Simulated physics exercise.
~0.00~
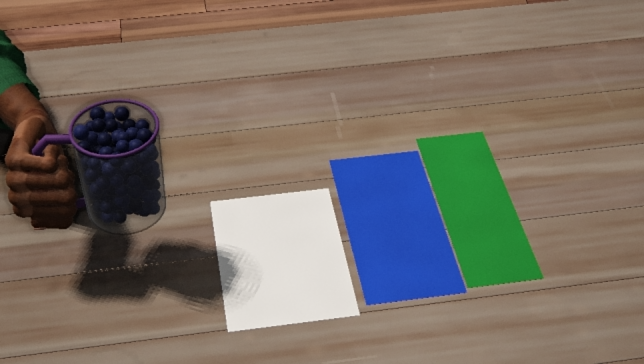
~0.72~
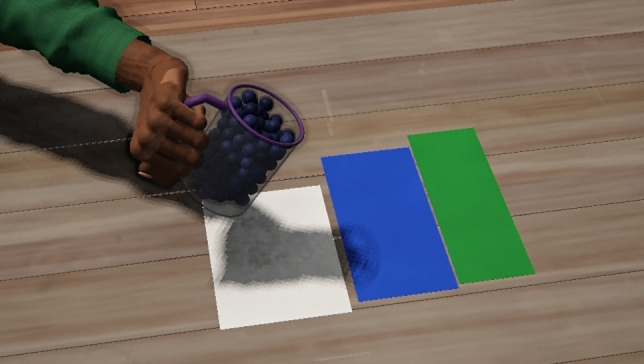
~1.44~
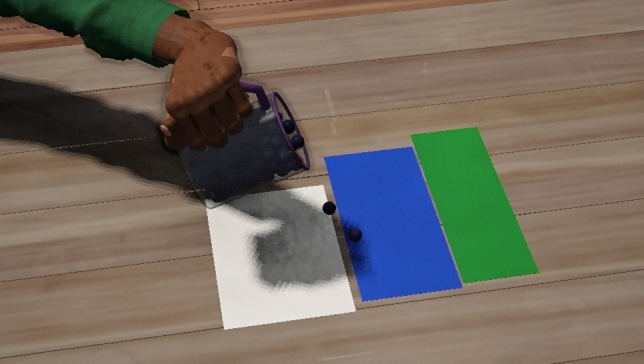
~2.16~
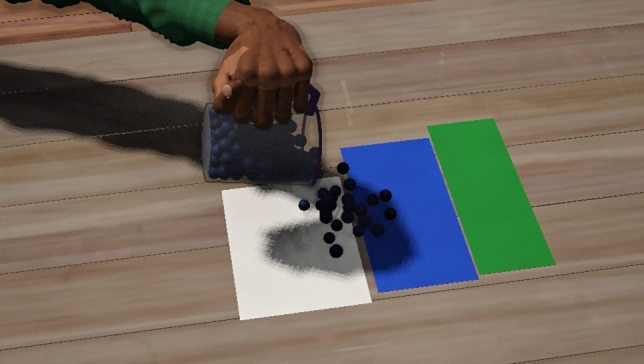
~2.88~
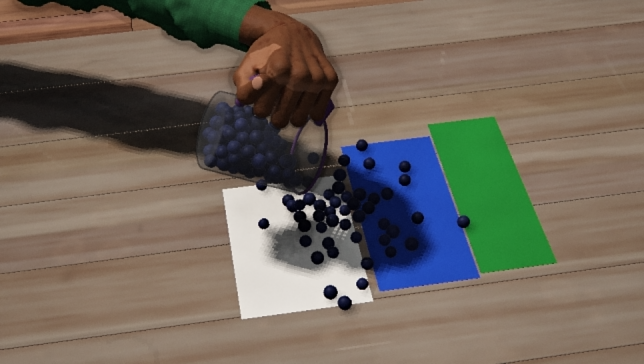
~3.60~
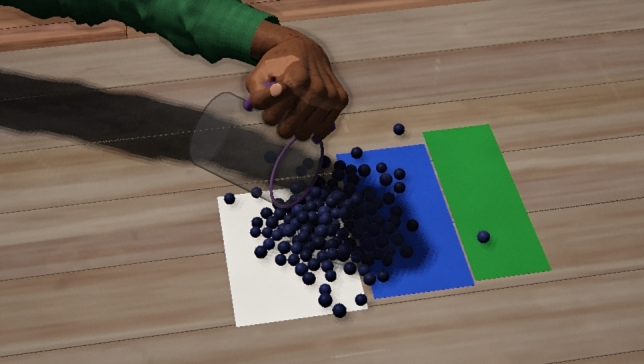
A hand in a green sleeve carried a clear cup of blueberries rightward over the white mat and tipped it until it emptied, leaving the berries heaped across the white and blue mats, with a few scattered outside and one on the green.
